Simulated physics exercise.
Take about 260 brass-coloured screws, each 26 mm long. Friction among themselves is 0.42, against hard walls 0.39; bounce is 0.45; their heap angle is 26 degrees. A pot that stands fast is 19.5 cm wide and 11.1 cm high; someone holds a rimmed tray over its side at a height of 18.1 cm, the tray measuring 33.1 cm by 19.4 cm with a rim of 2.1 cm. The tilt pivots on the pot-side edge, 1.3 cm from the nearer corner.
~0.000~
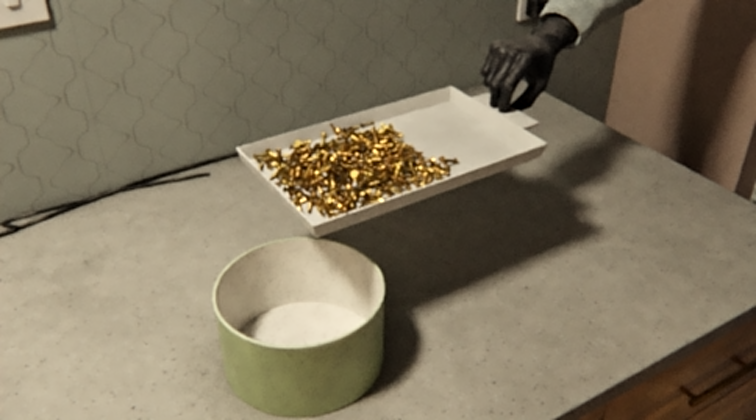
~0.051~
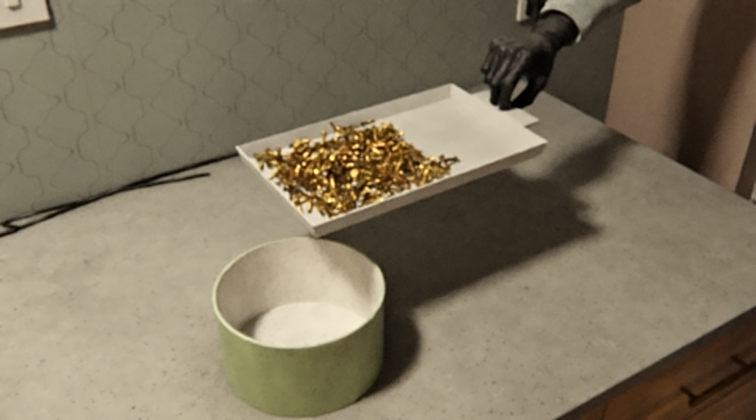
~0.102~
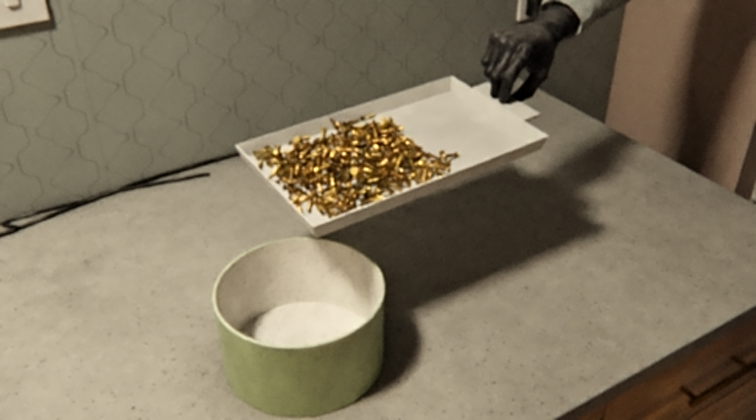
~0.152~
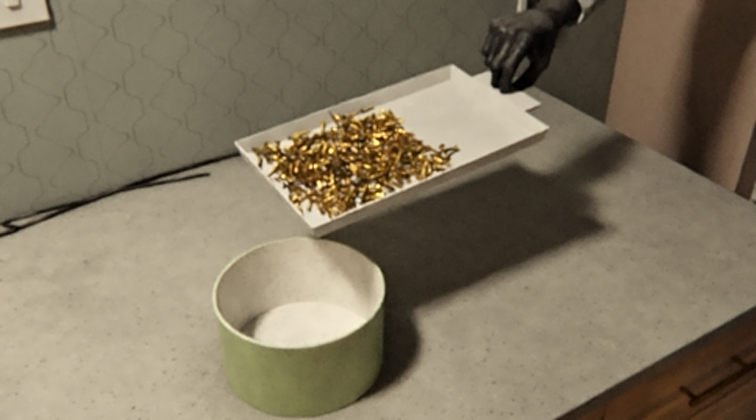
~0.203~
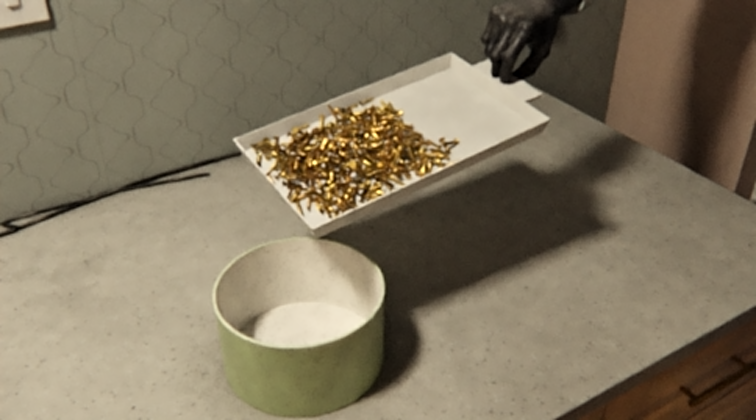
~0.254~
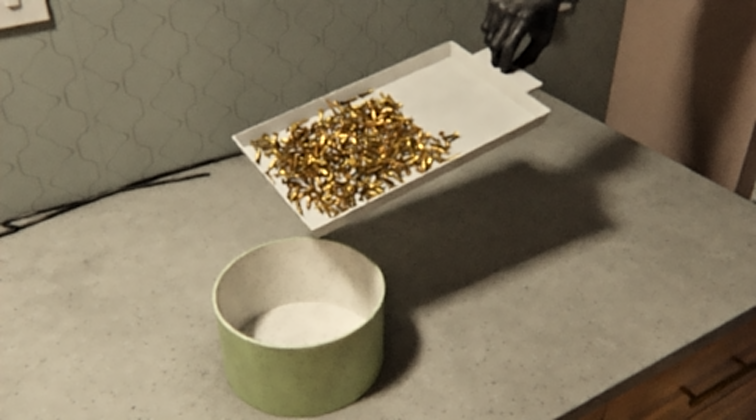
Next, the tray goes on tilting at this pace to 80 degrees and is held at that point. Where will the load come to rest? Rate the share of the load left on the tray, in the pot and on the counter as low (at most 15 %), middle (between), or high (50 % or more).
Left on the tray - low, pot - high, counter - low.
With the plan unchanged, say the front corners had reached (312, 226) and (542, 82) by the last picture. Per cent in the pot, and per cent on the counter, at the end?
You'd end with pot at 85 and counter at 15.
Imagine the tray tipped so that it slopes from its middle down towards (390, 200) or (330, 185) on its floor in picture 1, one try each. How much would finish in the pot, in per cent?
About 90 and 60 per cent.
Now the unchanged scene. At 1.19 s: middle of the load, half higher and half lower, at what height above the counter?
Roughly 24 centimetres.
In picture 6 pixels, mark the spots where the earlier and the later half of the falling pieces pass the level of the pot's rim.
Earlier half at about (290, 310), later half at about (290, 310) in pixels.
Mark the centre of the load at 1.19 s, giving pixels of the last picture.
At that time the load is centred around (301, 189).
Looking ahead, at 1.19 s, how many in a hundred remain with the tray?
Close to 90 in a hundred parts of the load.
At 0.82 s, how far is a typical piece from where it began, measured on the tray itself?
Displacement on the tray: Roughly 4 cm.
After 0.82 s, tilt 44 degrees; the tray holds 100 %, the pot 0 %.
After 1.19 s, tilt 65 degrees; the tray holds 90 %, the pot 5 %.
Then, at 1.66 s, tilt 80 degrees; the tray holds 10 %, the pot 85 %.
At rest (2.5 s), tray 0 %, pot 100 %, counter 0 %.
